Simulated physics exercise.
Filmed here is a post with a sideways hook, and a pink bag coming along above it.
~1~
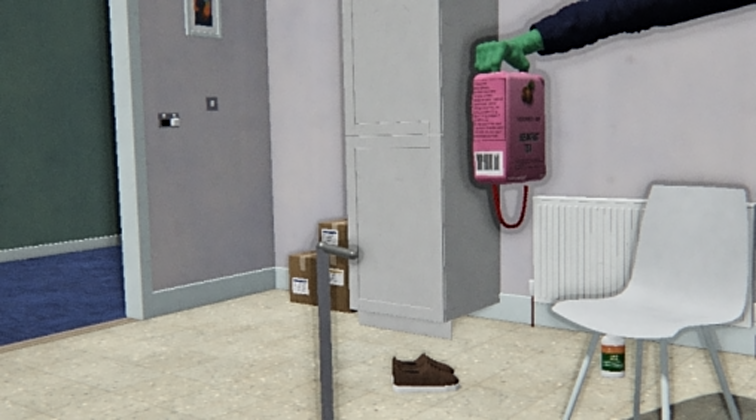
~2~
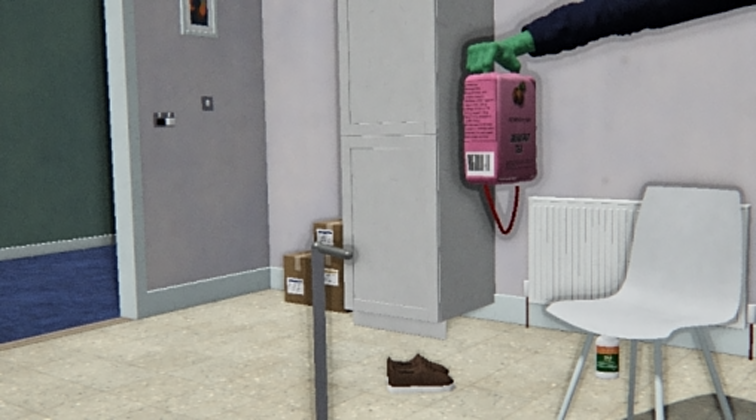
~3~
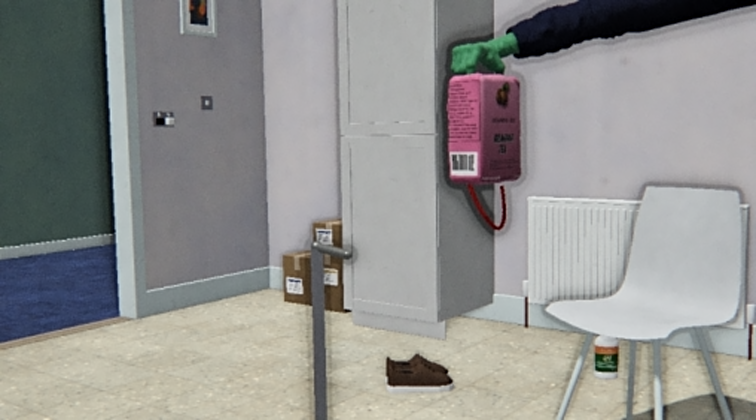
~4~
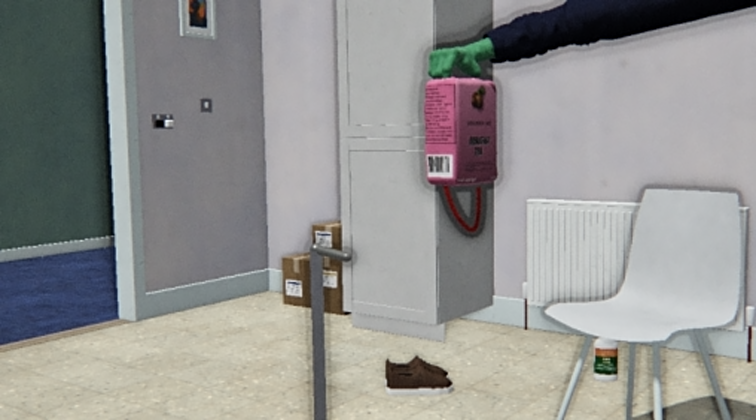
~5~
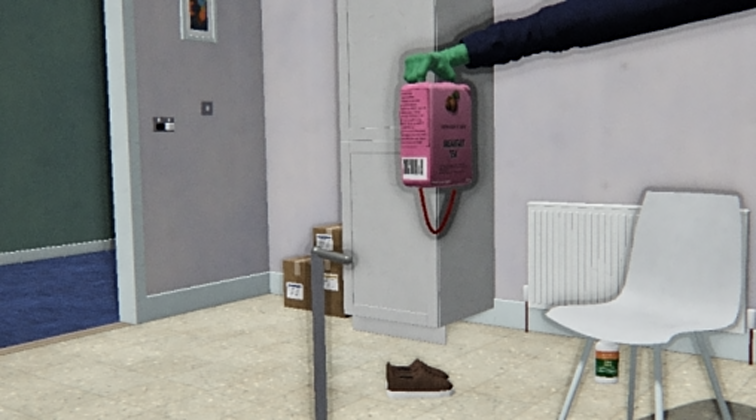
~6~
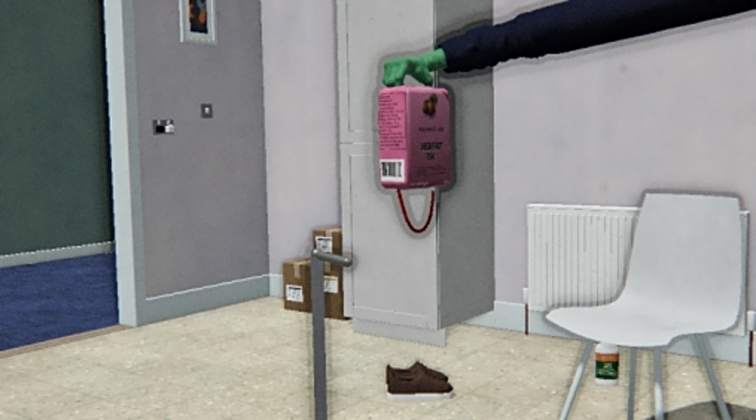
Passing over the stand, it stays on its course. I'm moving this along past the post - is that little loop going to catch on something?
No, it won't.
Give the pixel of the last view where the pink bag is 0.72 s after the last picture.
You'd spot it somewhere near (317, 140) in the last picture.
Then, 0.72 s after the last picture, bag over the post near (317, 140).
Then, 1.40 s after the last picture, bag past the post near (239, 142).
At rest, bag past the post near (221, 142). The pink bag goes by freely.
